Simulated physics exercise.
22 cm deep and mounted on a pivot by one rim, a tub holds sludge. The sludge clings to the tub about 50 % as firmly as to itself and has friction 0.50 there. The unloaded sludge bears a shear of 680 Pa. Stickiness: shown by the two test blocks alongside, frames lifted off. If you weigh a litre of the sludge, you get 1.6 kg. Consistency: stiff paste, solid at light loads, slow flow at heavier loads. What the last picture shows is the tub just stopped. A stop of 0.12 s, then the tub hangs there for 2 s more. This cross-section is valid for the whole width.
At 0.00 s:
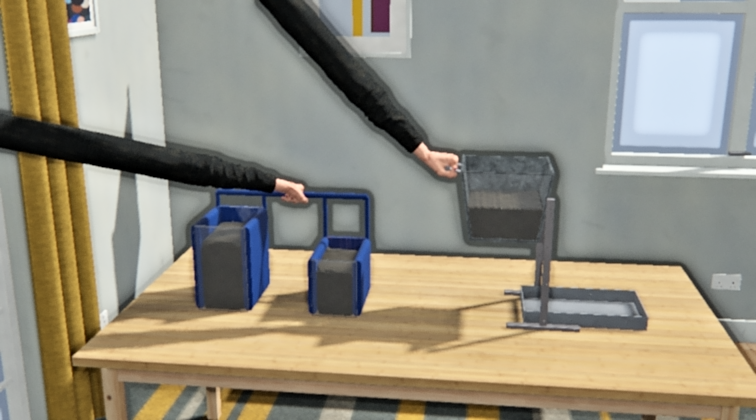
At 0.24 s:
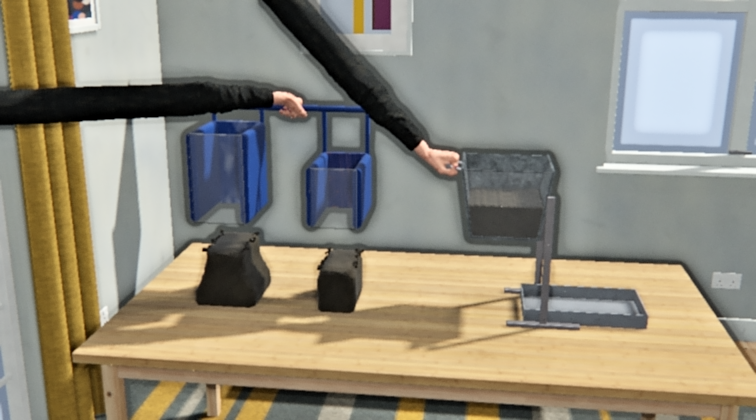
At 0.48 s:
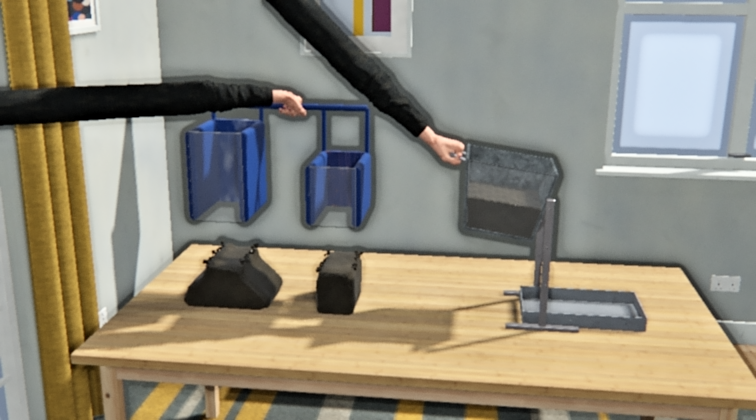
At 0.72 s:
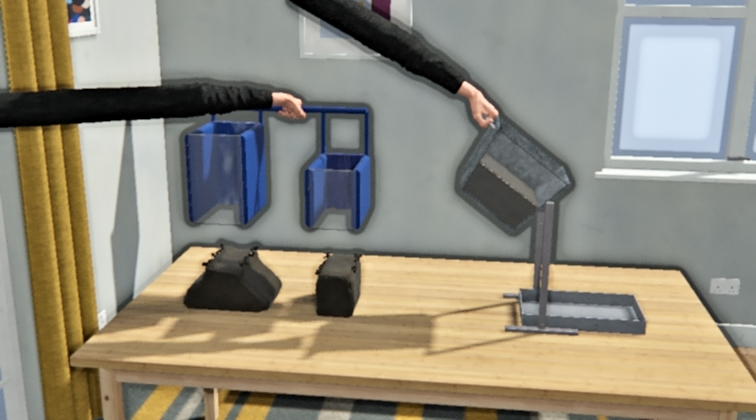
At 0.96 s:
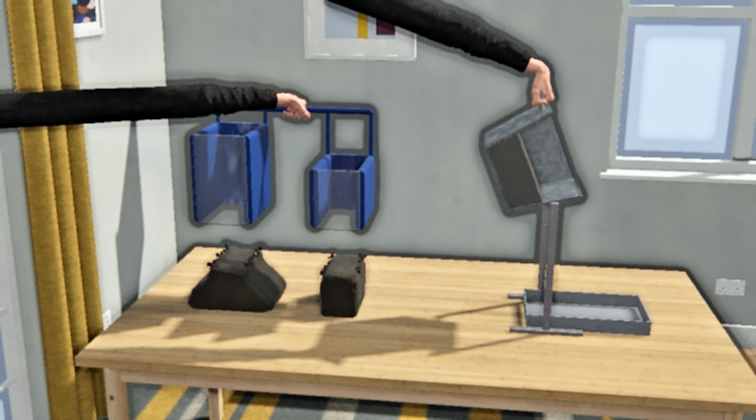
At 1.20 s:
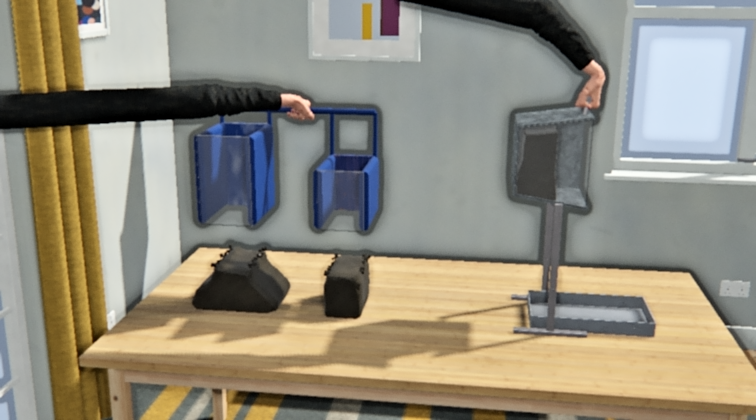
Two black-sleeved arms reach in from the upper left over a pale wooden table, seen from the front and slightly above in a grey-walled room with a mustard curtain at left and a window at right. Two blue open-bottomed holders around dark blocks stand left of a grey see-through tub on a stand above a shallow tray. One hand lifts the holders and the left block slumps wider, then the other turns the tub clockwise onto its side while the view shifts slightly.
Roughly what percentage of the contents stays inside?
Roughly 64 %.
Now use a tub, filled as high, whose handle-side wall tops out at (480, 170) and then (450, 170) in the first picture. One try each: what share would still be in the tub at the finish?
I'd say near 100 percent the first time and near 50 percent the second.
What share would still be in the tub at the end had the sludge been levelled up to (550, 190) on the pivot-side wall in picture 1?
Then roughly 35 %.
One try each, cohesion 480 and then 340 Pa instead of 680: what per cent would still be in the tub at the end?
First 55 %, second 50 %.
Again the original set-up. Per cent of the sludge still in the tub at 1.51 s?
Near 95 in a hundred.
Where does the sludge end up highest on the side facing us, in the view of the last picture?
Roughly at pixel (541, 175).
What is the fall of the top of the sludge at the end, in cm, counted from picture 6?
About 14 cm.
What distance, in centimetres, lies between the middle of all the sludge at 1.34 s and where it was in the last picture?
Something like 5 cm, give or take.
After 1.34 s, the tub is at 90 degrees and holds 100 %.
After 1.51 s, the tub is at 90 degrees and holds 93 %.
After 1.68 s, the tub is at 90 degrees and holds 77 %.
After 1.85 s, the tub is at 90 degrees and holds 65 %.
After 3.20 s, at the end, the tub is at 90 degrees and holds 64 %.
